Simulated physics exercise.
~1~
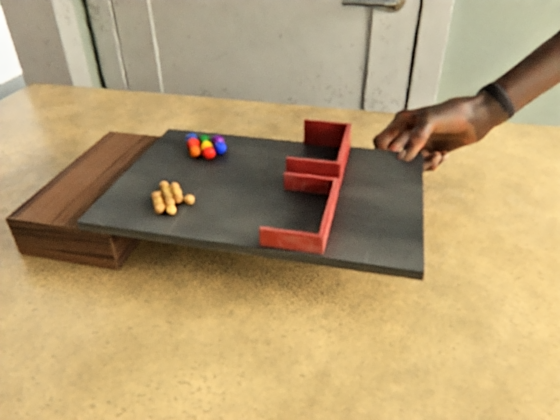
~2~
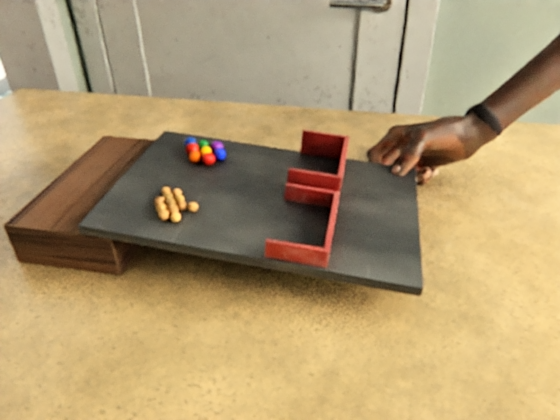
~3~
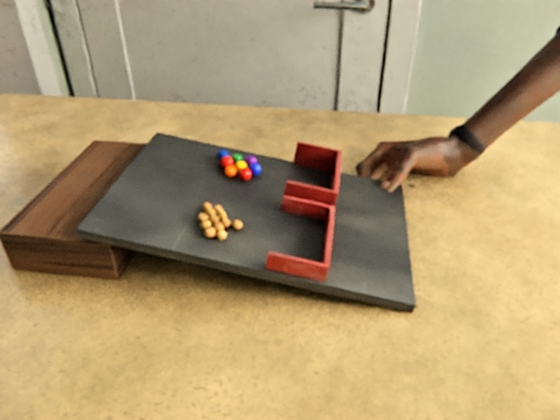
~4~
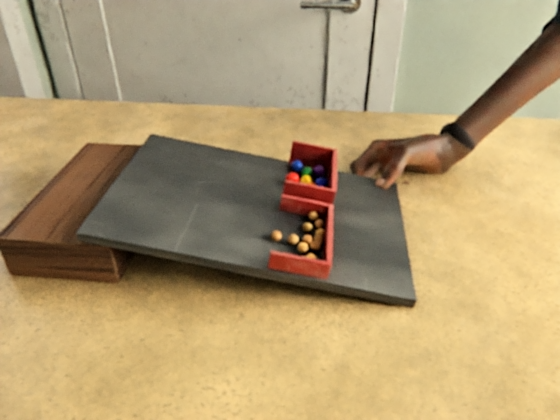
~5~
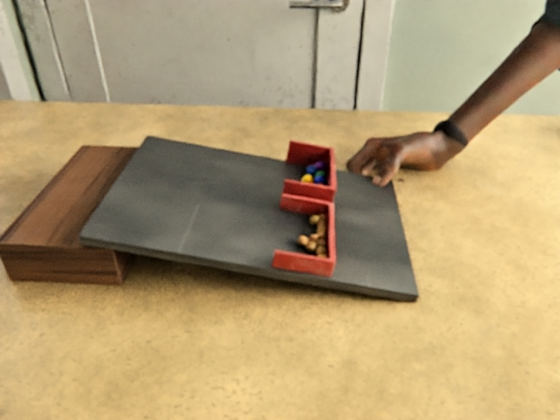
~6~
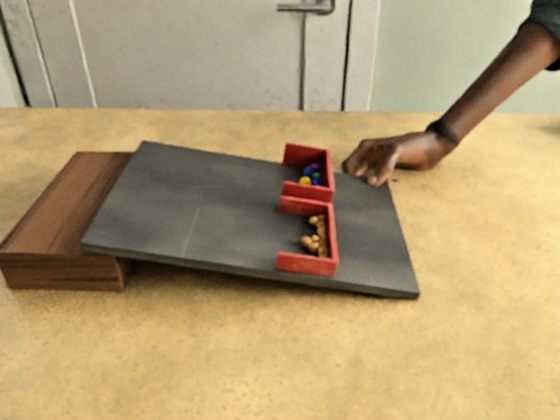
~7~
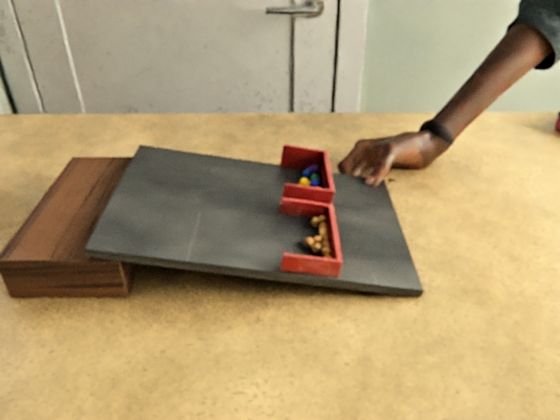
The video shows a hand lowering the right end of a dark board propped on a wooden block, making a ramp, as wooden pieces and colourful balls move down to the right into two red barriers, where both groups stay gathered.
